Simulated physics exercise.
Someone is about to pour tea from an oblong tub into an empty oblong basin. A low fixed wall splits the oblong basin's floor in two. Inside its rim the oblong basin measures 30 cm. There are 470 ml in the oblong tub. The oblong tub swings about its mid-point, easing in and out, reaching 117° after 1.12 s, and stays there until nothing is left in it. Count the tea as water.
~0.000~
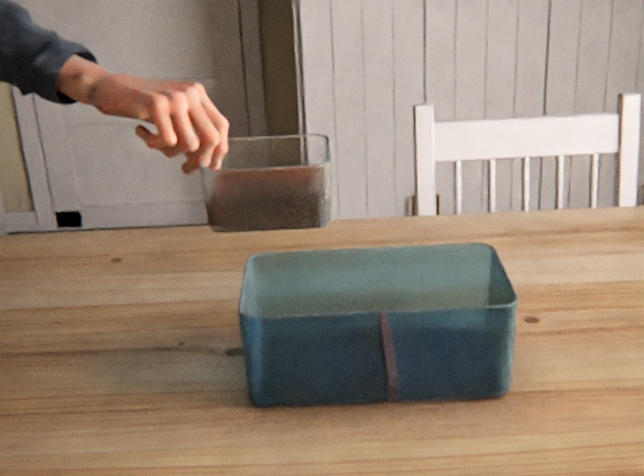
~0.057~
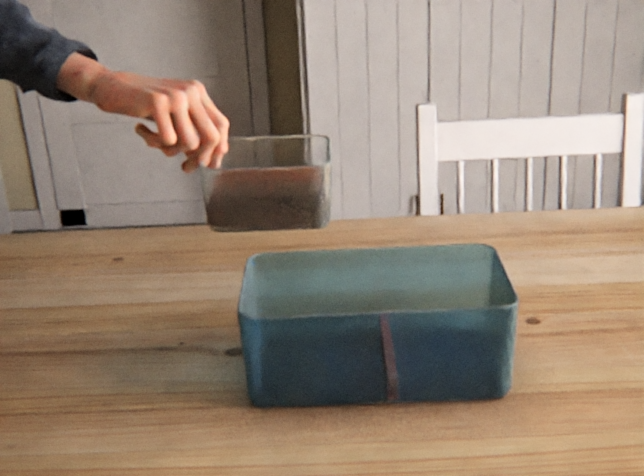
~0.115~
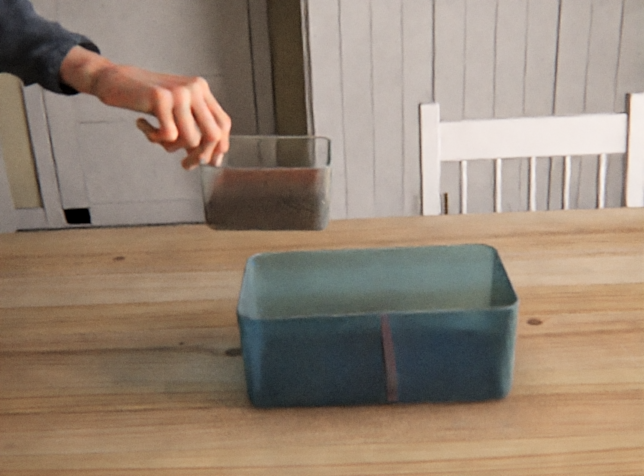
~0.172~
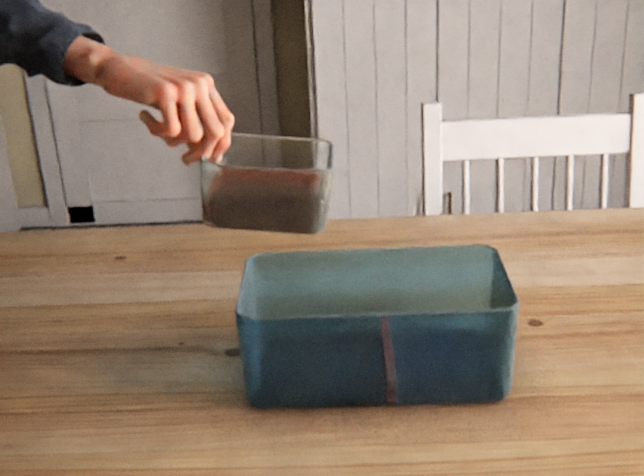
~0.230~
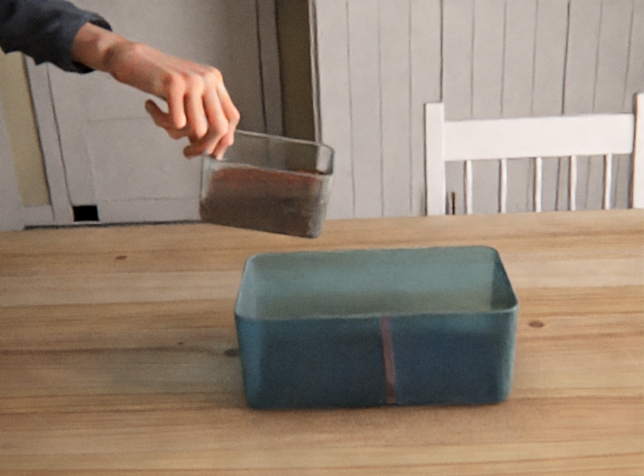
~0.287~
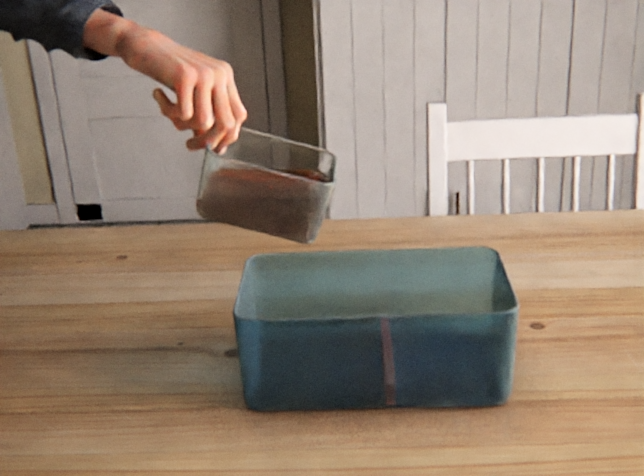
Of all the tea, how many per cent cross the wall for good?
Roughly 31 per cent is past the wall.
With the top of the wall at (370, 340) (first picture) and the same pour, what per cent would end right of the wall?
Then about 50 per cent.
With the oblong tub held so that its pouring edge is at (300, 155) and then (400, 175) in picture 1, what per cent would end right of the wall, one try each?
First 10, then 90 per cent.
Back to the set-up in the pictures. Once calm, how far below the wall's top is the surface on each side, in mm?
Left about 16 mm, right about 22 mm.
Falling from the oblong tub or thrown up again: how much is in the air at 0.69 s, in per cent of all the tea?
About 34 per cent.
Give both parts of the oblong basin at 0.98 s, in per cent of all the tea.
Some 58 per cent left and 28 right.
By 0.69 s the tilt is 79° and 47 per cent is still to pour, 15 is left of the wall and 5 right of it.
By 0.98 s the tilt is 113° and 6 per cent is still to pour, 58 is left of the wall and 29 right of it.
By 1.29 s the tilt is 117° and 0 per cent is still to pour, 68 is left of the wall and 31 right of it.
By 1.62 s the tilt is 117° and 0 per cent is still to pour, 68 is left of the wall and 31 right of it.
At rest 68 per cent lies left of the wall, 31 right of it and 1 outside.
